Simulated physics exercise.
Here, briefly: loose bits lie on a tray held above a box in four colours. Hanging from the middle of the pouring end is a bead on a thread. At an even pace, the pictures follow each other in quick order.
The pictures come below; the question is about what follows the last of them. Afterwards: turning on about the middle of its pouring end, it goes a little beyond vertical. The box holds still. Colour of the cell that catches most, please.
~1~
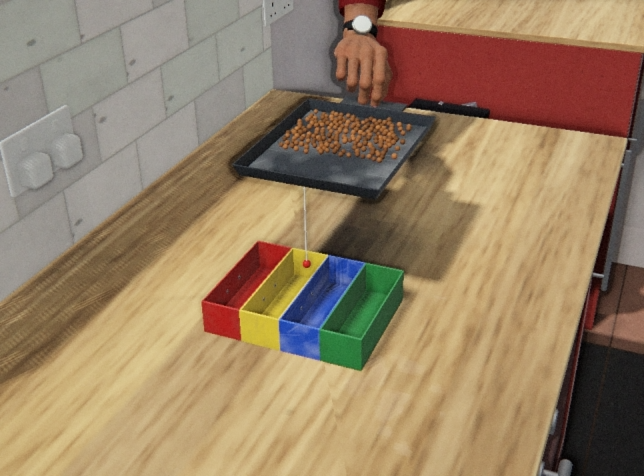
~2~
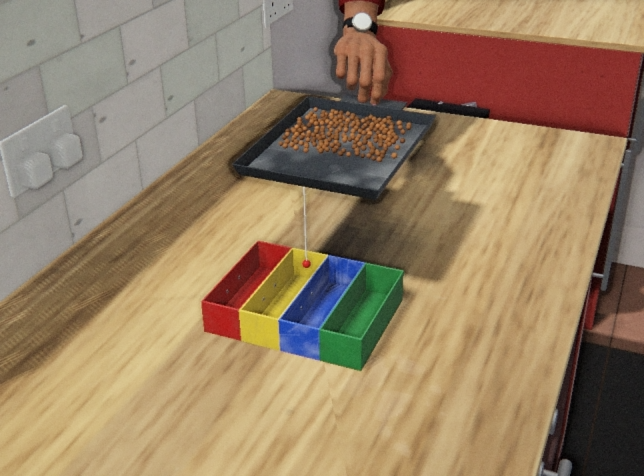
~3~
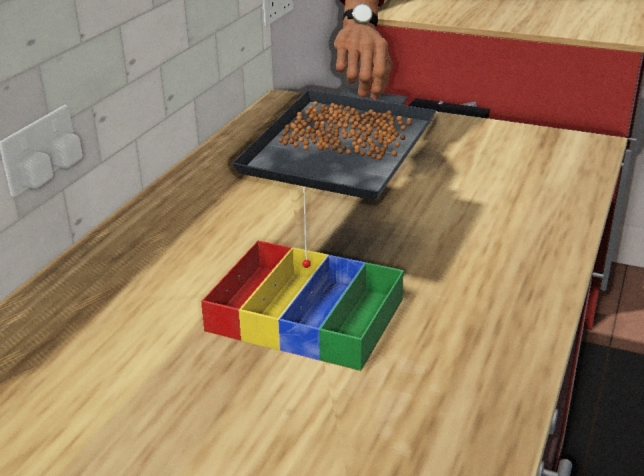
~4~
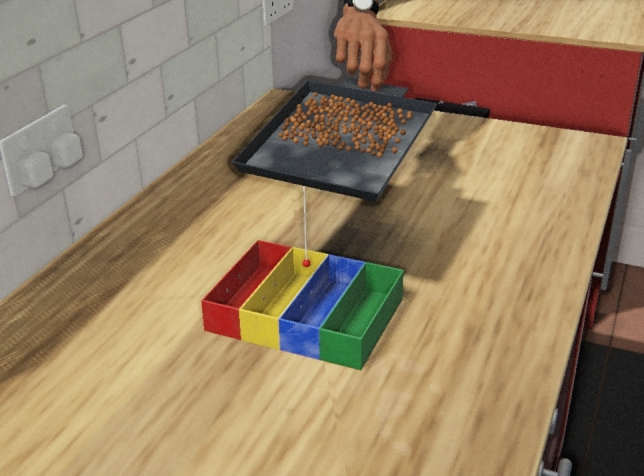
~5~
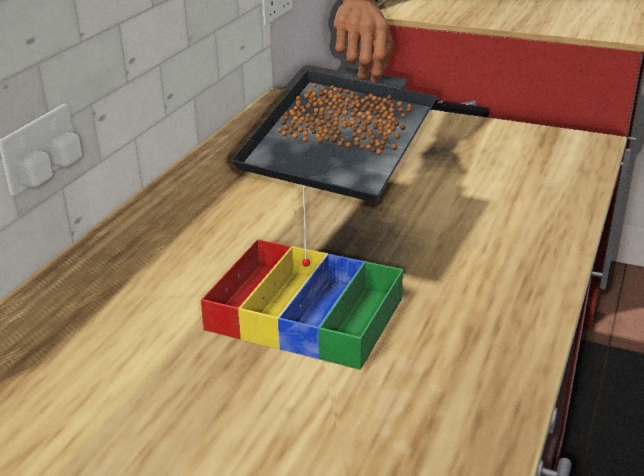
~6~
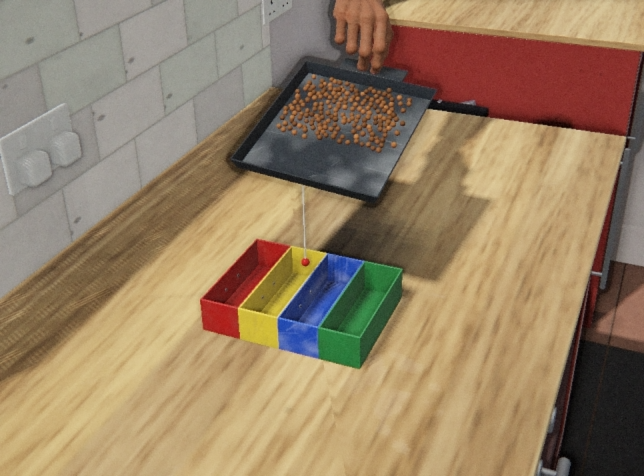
The colour is green.
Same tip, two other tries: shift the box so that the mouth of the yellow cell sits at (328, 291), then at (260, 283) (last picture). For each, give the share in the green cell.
It comes to roughly 0 per cent in one try and roughly 50 per cent in the next.
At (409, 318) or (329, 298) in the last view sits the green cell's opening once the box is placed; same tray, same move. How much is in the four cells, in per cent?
The first yields 100 per cent and the second 40 per cent.
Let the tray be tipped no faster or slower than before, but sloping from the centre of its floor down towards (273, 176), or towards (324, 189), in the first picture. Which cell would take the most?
That red cell first, that green cell second.
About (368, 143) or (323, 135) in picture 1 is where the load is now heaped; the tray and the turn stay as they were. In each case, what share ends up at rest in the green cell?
Shares in turn: 70 % and 70 %.
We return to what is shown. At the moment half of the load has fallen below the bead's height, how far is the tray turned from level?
Roughly 85 degrees at that moment.
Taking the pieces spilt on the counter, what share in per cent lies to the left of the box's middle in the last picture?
Roughly 0 percent.
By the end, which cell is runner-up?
The one in second place is blue.
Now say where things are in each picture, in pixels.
In the first frame, corners of the pouring end near (239, 163) and (376, 187), level; middle of the load near (337, 133), cereal balls; bead on its thread near (307, 264); red cell near (222, 318); yellow cell near (260, 327); blue cell near (300, 337); green cell near (341, 347).
In the second frame, corners of the pouring end near (238, 163) and (376, 188), level; middle of the load near (337, 132).
In the third frame, corners of the pouring end near (238, 162) and (376, 189), tipped barely, lowest at the right corner; middle of the load near (337, 128).
In the fourth frame, corners of the pouring end near (238, 160) and (376, 190), tipped a little, lowest at the right corner; middle of the load near (337, 122).
In the fifth frame, corners of the pouring end near (237, 159) and (375, 192), tipped a little, lowest at the right corner; middle of the load near (336, 116).
In the sixth frame, corners of the pouring end near (237, 157) and (375, 193), tipped a little, lowest at the right corner; middle of the load near (336, 110); red cell near (220, 316); yellow cell near (259, 325); blue cell near (298, 335); green cell near (339, 345).
Shortly afterwards, tray tipped steeply; the bulk on the tray; a little in the green cell; a little in the blue cell; a little falling or outside the box.
Next, tray tipped right over; a little on the tray; near half in the green cell; near a quarter in the blue cell; near a quarter falling or outside the box.
Some moments later, tray tipped past a quarter turn; near two thirds in the green cell; near a quarter in the blue cell; a little falling or outside the box.
In the end, tray tipped past a quarter turn; near two thirds in the green cell; near a quarter in the blue cell; none at all in the yellow cell; none at all in the red cell; a little outside the box.
